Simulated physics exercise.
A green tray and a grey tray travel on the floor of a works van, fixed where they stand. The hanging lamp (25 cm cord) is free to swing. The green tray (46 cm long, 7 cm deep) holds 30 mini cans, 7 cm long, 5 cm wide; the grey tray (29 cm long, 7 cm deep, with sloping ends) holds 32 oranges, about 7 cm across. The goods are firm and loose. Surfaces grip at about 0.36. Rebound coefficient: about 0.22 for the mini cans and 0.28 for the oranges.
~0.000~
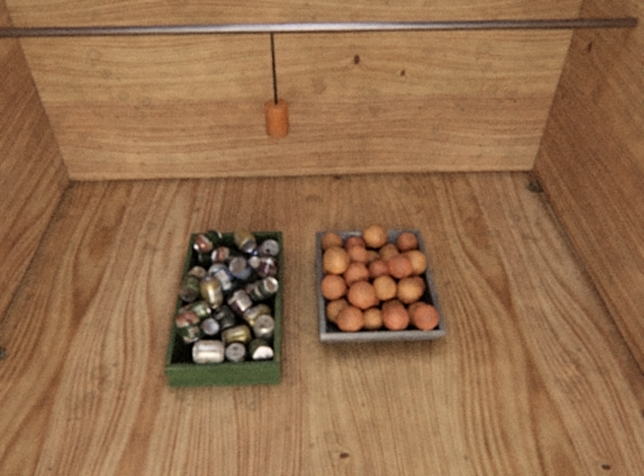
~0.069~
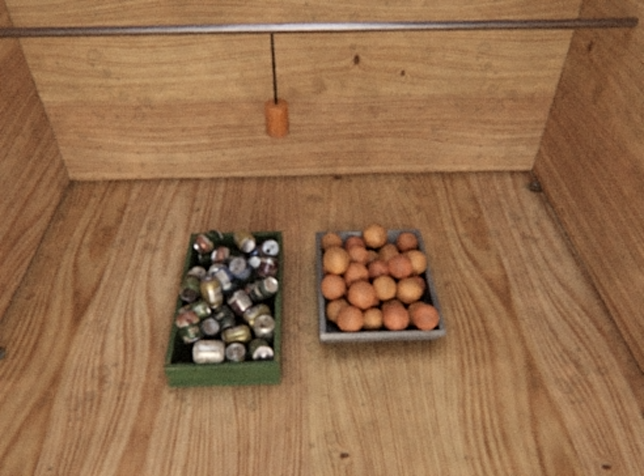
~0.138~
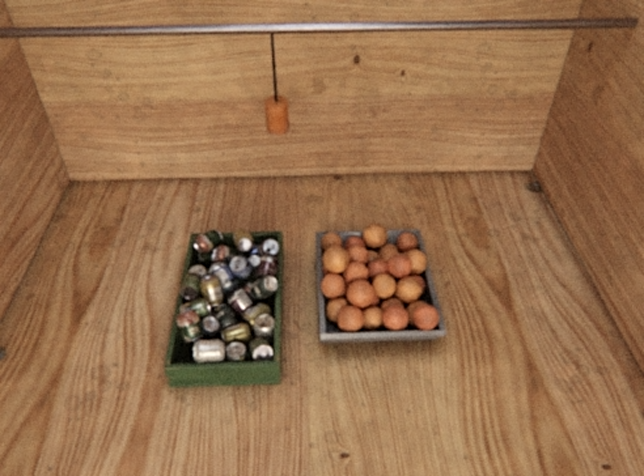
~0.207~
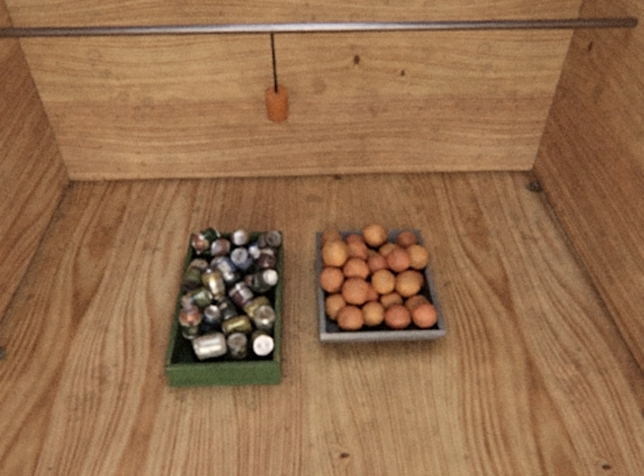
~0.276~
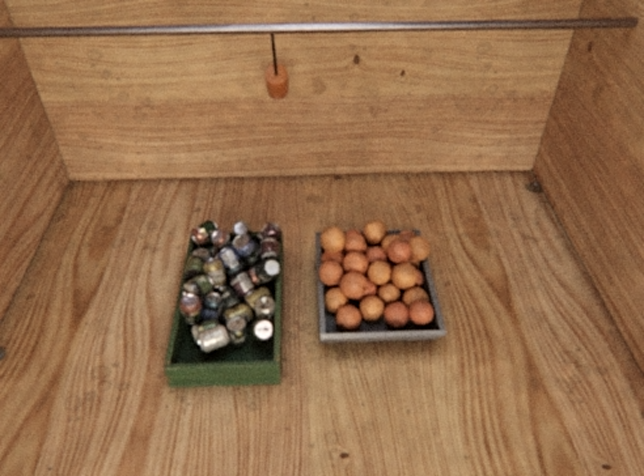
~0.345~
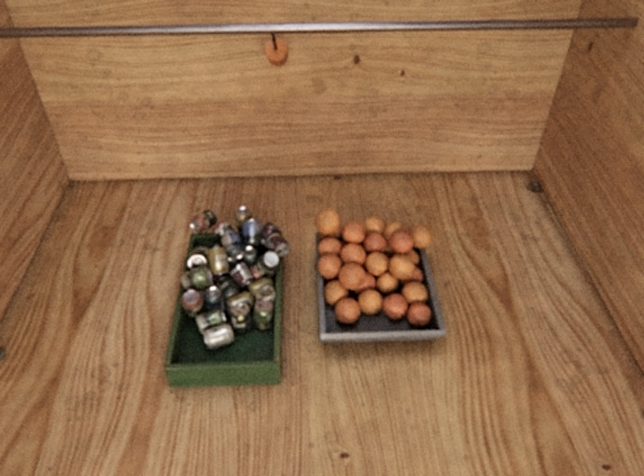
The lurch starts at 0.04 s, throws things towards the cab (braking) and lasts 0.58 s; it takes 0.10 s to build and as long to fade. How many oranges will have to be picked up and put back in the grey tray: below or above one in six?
Out of the grey tray go over a sixth of the oranges.
After 0.49 s, 6 of 30 out of the green tray and 8 of 32 out of the grey tray.
After 0.66 s, 8 of 30 out of the green tray and 13 of 32 out of the grey tray.
After 0.91 s, 8 of 30 out of the green tray and 13 of 32 out of the grey tray.
When it is over (at 1.22 s), 8 of 30 out of the green tray and 13 of 32 out of the grey tray. Asked share, 13 of 32, 41 per cent.
